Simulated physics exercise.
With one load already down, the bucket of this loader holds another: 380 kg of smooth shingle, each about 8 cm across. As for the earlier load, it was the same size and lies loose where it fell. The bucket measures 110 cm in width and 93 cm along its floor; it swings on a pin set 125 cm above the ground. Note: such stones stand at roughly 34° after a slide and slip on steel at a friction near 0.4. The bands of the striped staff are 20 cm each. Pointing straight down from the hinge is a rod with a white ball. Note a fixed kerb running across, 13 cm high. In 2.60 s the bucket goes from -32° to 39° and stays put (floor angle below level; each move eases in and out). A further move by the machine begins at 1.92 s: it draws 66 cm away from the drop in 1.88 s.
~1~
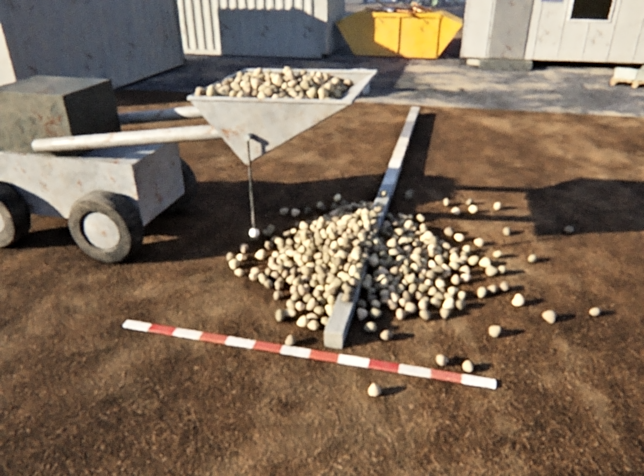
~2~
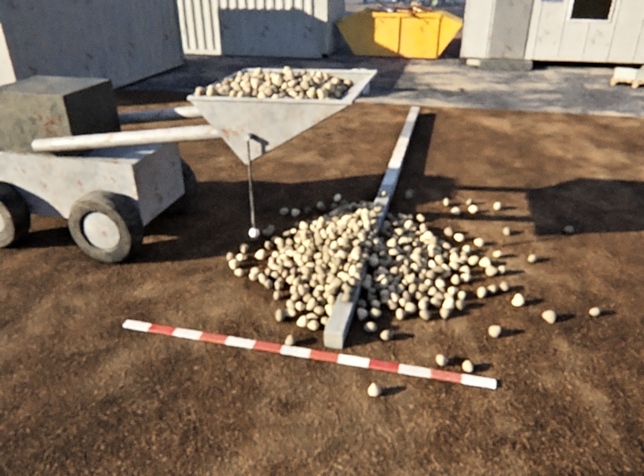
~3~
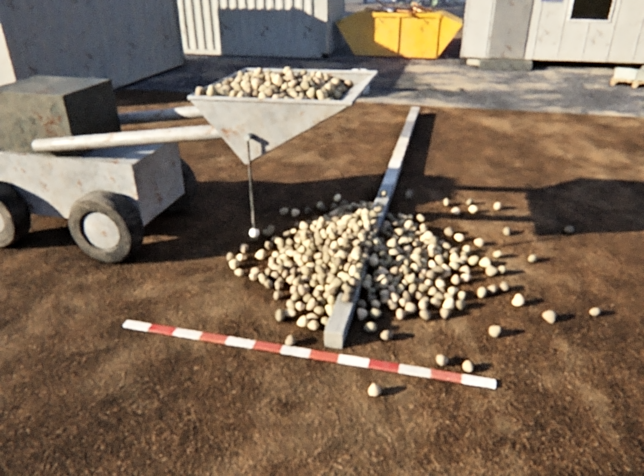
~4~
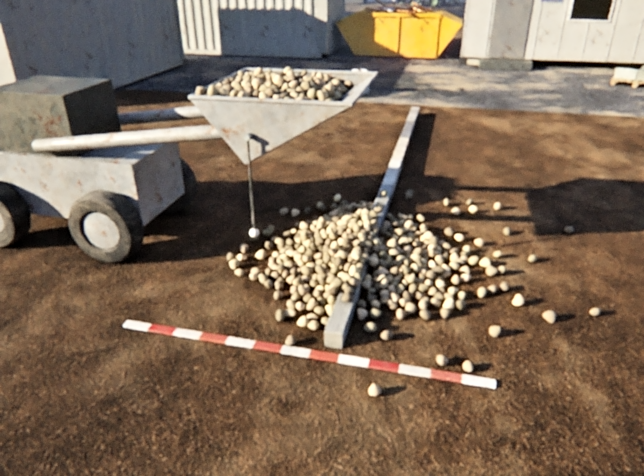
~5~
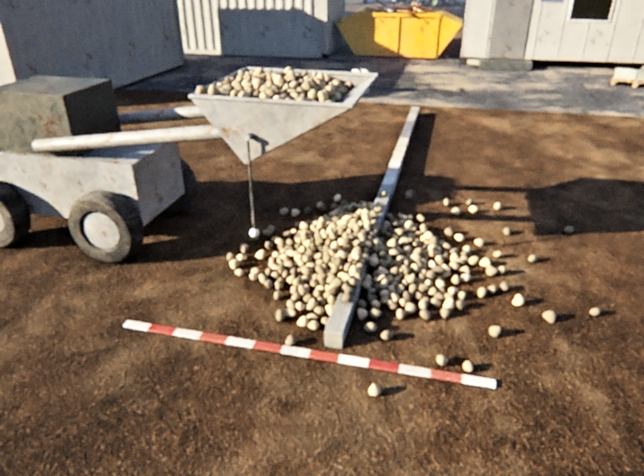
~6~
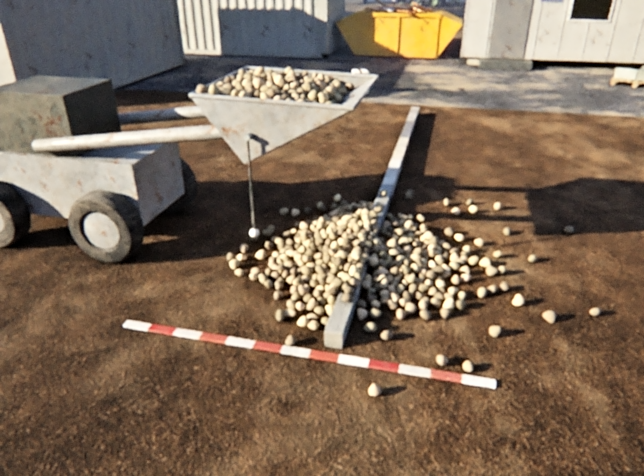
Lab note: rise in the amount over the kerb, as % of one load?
Approximately 72 %.
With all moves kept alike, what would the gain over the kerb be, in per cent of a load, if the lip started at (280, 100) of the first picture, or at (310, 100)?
Near 5 per cent from the first place, 25 from the second.
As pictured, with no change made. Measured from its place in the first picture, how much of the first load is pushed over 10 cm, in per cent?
About 20 %.
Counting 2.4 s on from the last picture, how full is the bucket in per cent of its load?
Some 0 percent, roughly.
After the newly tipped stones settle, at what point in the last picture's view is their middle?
Around (393, 251) in the last picture.
Then, 1.6 s after the last picture the floor is at 28°; in per cent of one load, 83 in the bucket, 77 on this side of the kerb, 40 over the kerb; the foremost stones are at (550, 264).
Then, 2.4 s after the last picture the floor is at 39°; in per cent of one load, 0 in the bucket, 97 on this side of the kerb, 102 over the kerb; the foremost stones are at (555, 275).
Then, 3.9 s after the last picture the floor is at 39°; in per cent of one load, 0 in the bucket, 93 on this side of the kerb, 107 over the kerb; the foremost stones are at (570, 279).
Then, 6.5 s after the last picture the floor is at 39°; in per cent of one load, 0 in the bucket, 93 on this side of the kerb, 107 over the kerb; the foremost stones are at (570, 279). Net gain over the kerb, 72.
